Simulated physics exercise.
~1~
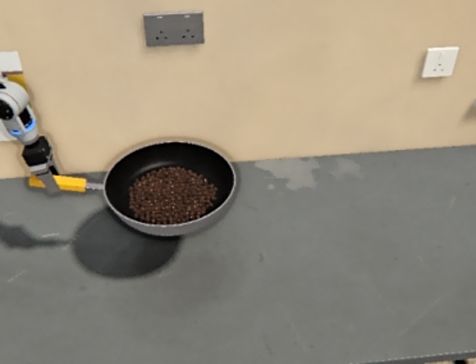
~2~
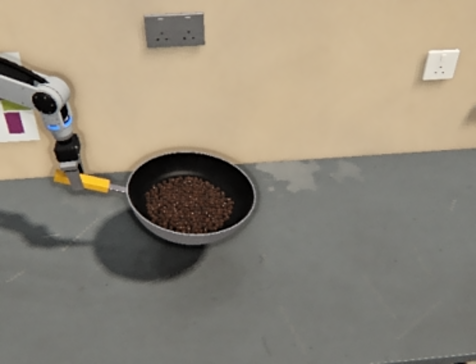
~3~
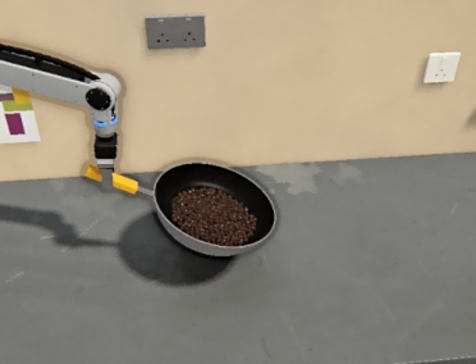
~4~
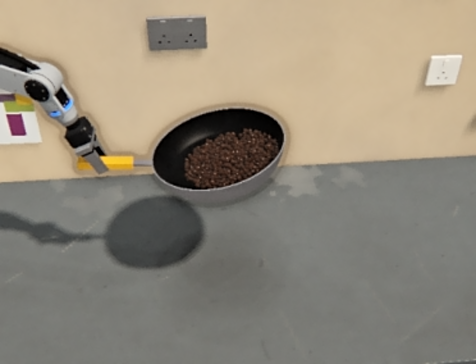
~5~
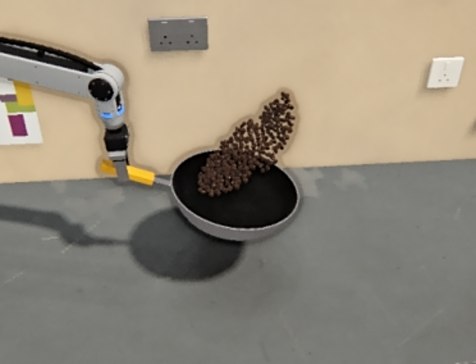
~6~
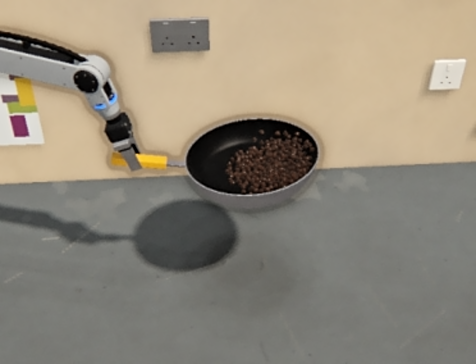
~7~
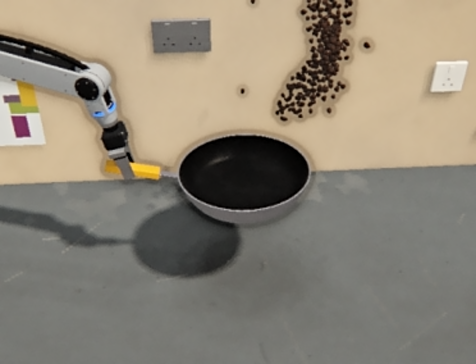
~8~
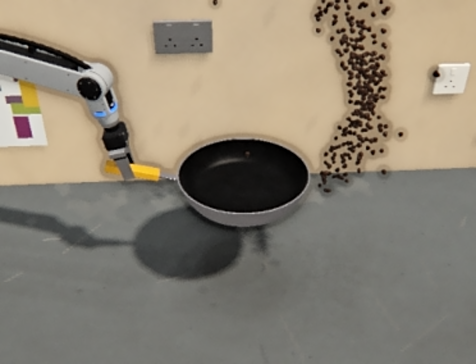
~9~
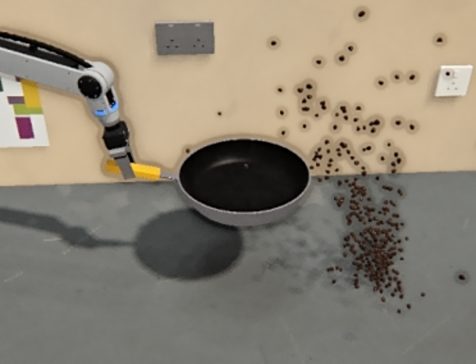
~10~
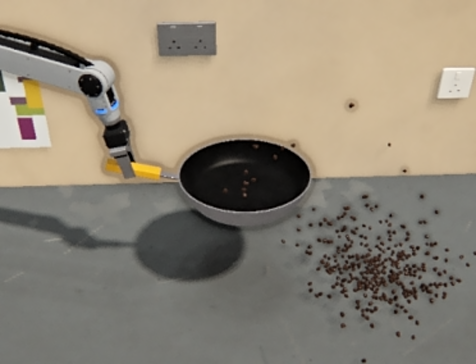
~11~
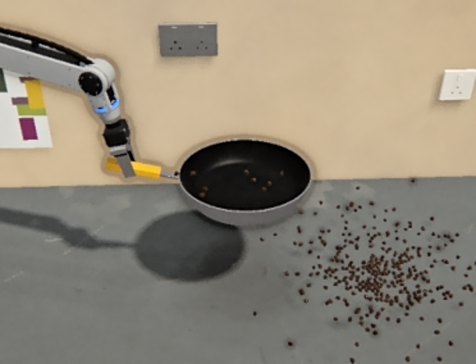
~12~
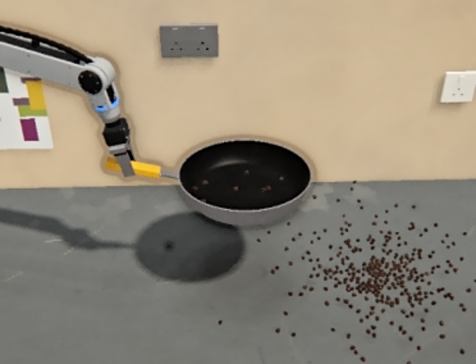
At the start, a robot arm at the left holds a dark frying pan by its yellow handle, with a heap of brown beans inside, just above a grey table. The arm carries the pan to the right, tips it a little and lifts it. As the pan drops, the beans rise in a slanting stream, then gather in it again as it lifts once more. Next they fly high up and to the right, clear of the pan. They rain down beside it and scatter across the table, leaving only a few in the level, still pan.
